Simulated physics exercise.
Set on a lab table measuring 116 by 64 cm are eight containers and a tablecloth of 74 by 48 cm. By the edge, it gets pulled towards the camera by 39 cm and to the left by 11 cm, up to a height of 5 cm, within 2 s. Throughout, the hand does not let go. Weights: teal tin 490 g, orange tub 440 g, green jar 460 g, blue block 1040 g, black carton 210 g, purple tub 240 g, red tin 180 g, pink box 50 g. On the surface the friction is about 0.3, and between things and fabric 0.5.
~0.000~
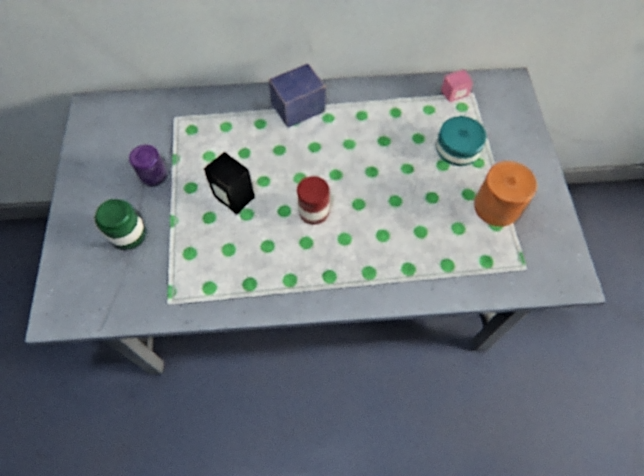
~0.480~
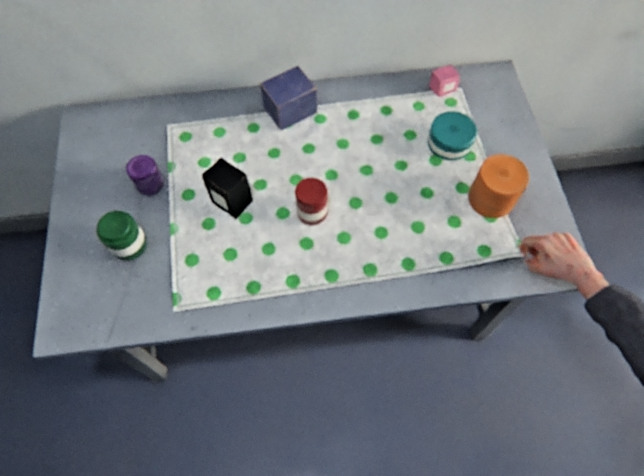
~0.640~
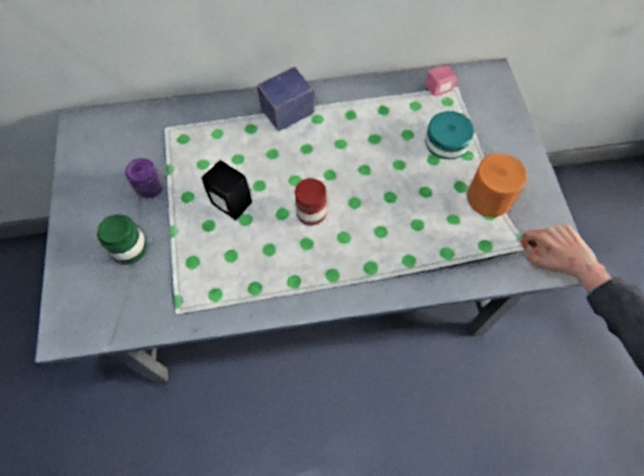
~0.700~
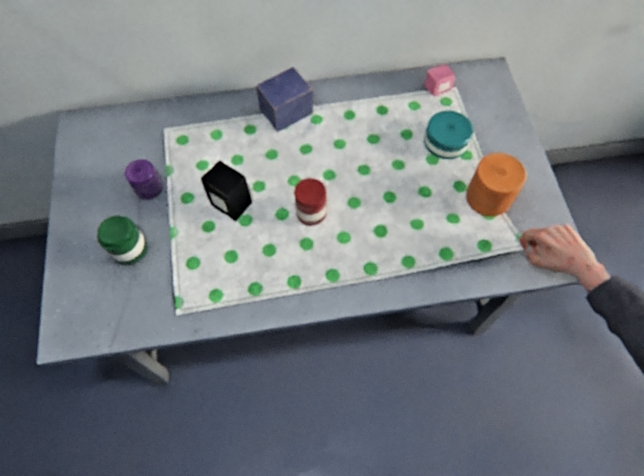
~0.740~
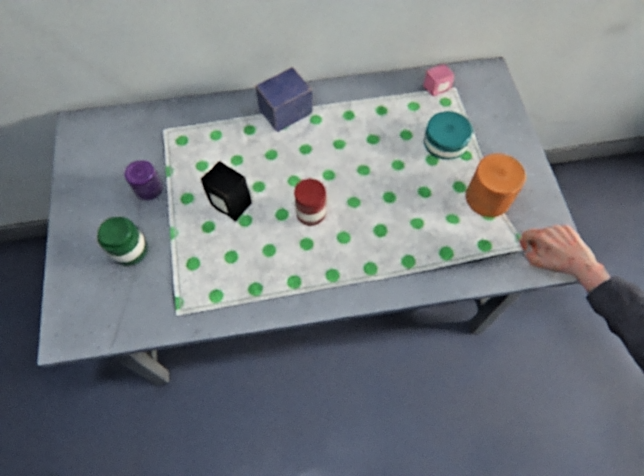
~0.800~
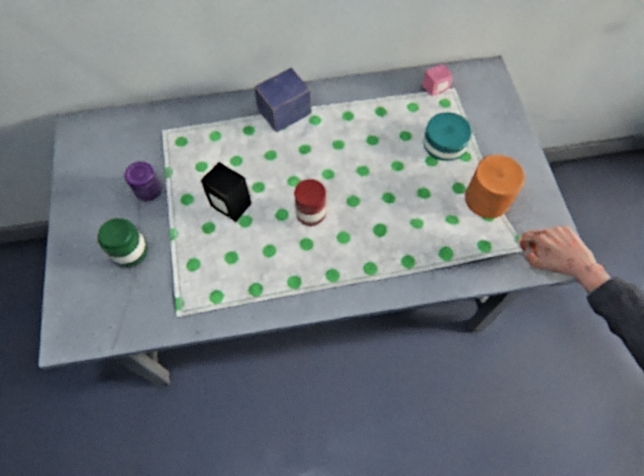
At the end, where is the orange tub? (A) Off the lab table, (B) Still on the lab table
A, off the lab table.
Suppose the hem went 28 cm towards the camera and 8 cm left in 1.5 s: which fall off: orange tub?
In that case the orange tub is lost over the edge.
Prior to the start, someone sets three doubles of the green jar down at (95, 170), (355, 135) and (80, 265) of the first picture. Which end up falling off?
Taking them one by one: Is left on top, then is left on top, then is left on top.
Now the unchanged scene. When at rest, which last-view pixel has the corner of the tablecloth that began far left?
It ends up approximately at (253, 165).
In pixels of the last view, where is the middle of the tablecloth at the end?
The middle ends up near pixel (383, 280).
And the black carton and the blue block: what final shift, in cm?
The black carton shifts 20 cm and the blue block shifts 30 cm.
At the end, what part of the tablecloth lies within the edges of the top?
I'd estimate close to 55 per cent.
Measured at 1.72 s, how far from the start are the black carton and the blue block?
For the black carton it's around 6 cm, and for the blue block around 15 cm.
At 1.3 s, 100 % of the tablecloth is still over the top; orange tub 11 cm off its start, teal tin 10 cm off its start, blue block 4 cm off its start.
At 1.7 s, 85 % of the tablecloth is still over the top; orange tub 25 cm off its start, teal tin 23 cm off its start, blue block 14 cm off its start.
At 2.2 s, 75 % of the tablecloth is still over the top; orange tub over the edge, teal tin 35 cm off its start at (501, 261), blue block 25 cm off its start at (364, 146).
At 2.6 s, 60 % of the tablecloth is still over the top; orange tub over the edge, teal tin over the edge, blue block 30 cm off its start.
At 4.2 s, 55 % of the tablecloth is still over the top; orange tub over the edge, teal tin over the edge, red tin over the edge, blue block 30 cm off its start at (379, 165).
